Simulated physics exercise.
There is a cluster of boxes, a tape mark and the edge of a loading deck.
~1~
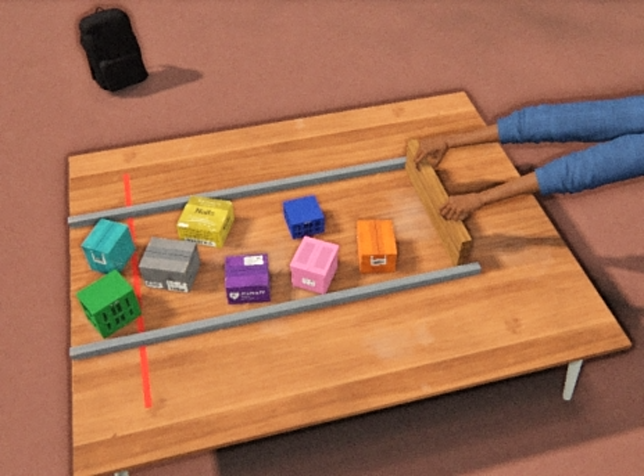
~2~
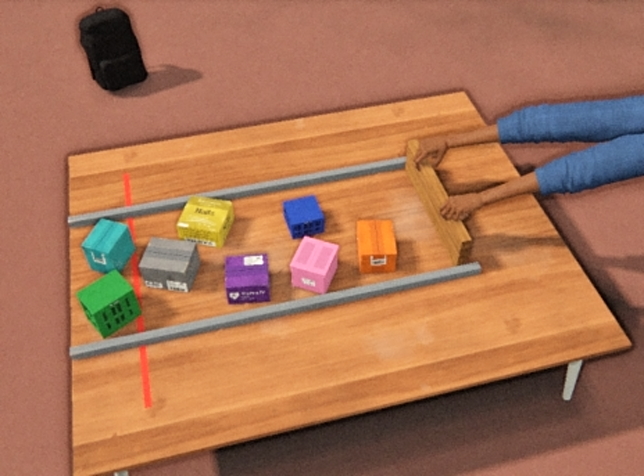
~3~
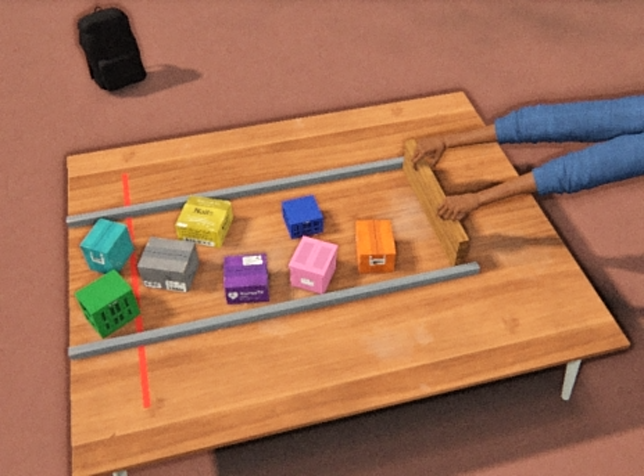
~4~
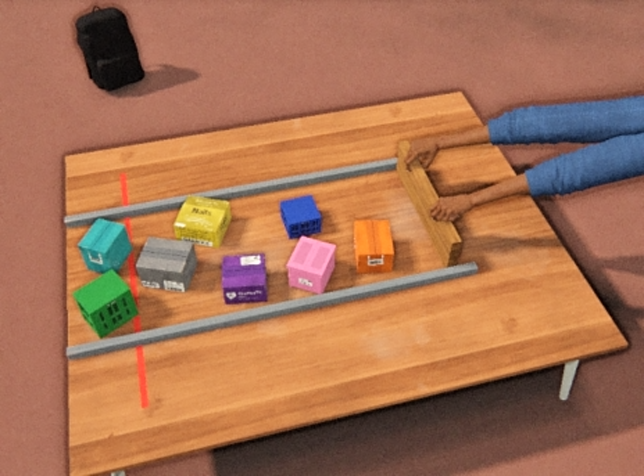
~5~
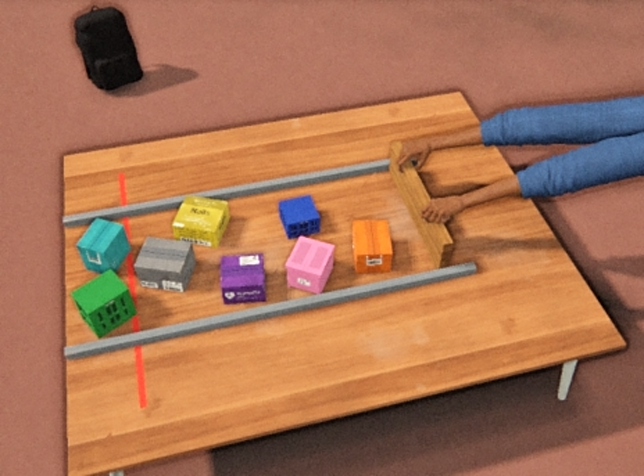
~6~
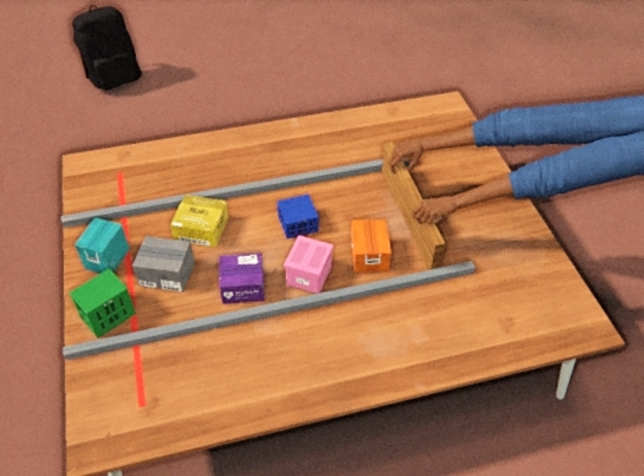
The video shows two hands sliding a wooden plank slightly left between two grey rails on a wooden table, toward eight colourful boxes that stay essentially still, some near a red line, with a black backpack on the ground behind.
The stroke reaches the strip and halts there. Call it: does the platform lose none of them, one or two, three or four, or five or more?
It loses three or four.
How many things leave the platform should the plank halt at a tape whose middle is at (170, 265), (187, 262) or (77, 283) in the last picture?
Taken one after another, the numbers are 1, 1 and 8.
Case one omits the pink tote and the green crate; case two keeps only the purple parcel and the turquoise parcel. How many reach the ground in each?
First 1, then 1.
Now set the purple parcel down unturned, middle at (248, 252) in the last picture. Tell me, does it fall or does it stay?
Outcome for the purple parcel: It ends up still on.
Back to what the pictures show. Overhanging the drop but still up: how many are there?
Counting them gives 3.
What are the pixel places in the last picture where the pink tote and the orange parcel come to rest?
In the last picture they sit at about (72, 320) and about (111, 300).
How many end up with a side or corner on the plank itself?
2 in contact.
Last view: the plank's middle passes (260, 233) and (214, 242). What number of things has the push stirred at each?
It comes to 6 for the first spot, 7 for the other.
A little later, none off yet; green crate at rest near (103, 303); turquoise parcel at rest near (103, 247); grey parcel at rest near (165, 264).
Next, none off yet; green crate at rest near (103, 303); turquoise parcel at rest near (103, 247); grey parcel shifted a little near (146, 263).
Later still, none off yet; green crate tilted a little near (44, 310); turquoise parcel shifted a little near (91, 254); grey parcel shifted about its own width near (129, 267).
When it is over, the number that fall off is three or four; down, purple parcel, turquoise parcel and green crate.
